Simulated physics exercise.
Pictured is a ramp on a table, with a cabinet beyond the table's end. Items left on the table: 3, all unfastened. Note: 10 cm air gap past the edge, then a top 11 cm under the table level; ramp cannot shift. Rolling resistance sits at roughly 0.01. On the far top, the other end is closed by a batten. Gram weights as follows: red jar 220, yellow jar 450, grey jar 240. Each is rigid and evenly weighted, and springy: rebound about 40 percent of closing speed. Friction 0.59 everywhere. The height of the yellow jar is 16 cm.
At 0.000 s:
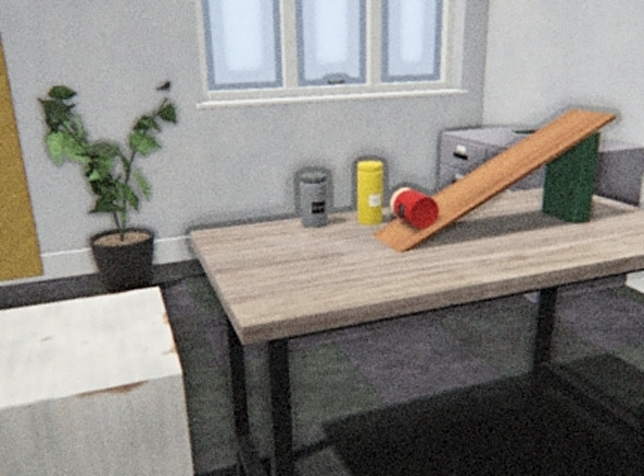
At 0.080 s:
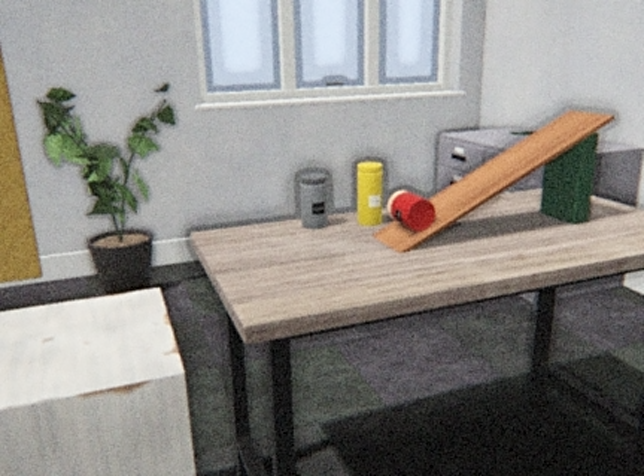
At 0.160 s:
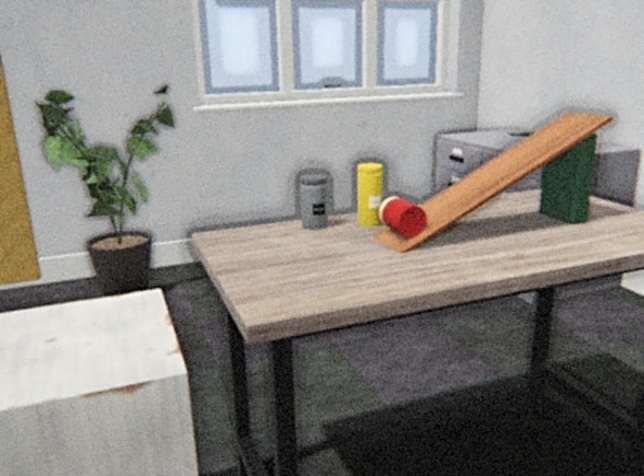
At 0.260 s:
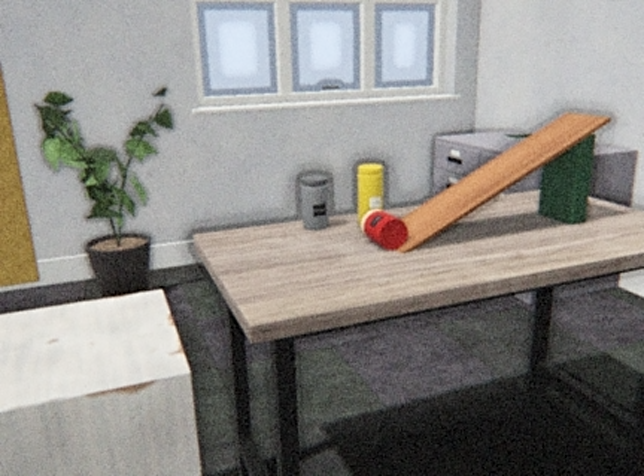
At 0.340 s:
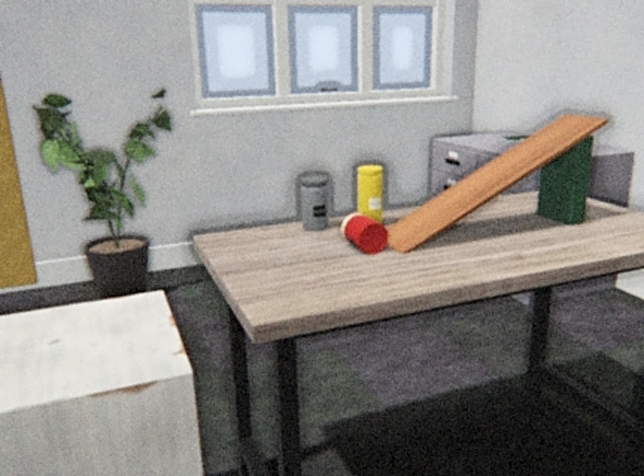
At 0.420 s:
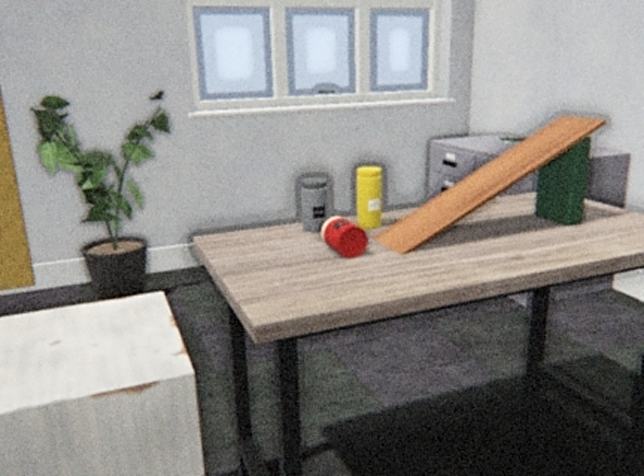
On a wooden table in a room with a potted plant and a window, a red jar lying on its side rolls off the foot of a propped ramp and moves left across the tabletop, passing in front of an upright yellow jar.
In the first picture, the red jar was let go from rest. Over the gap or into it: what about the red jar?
Most likely it makes the leap.
After 0.82 s, 5 cm to the edge; red jar near (238, 252).
After 1.22 s, 17 cm past the table's edge; red jar near (140, 315).
By the end (1.7 s), 39 cm past the table's edge; the bystanders in place, give or take 8 cm.
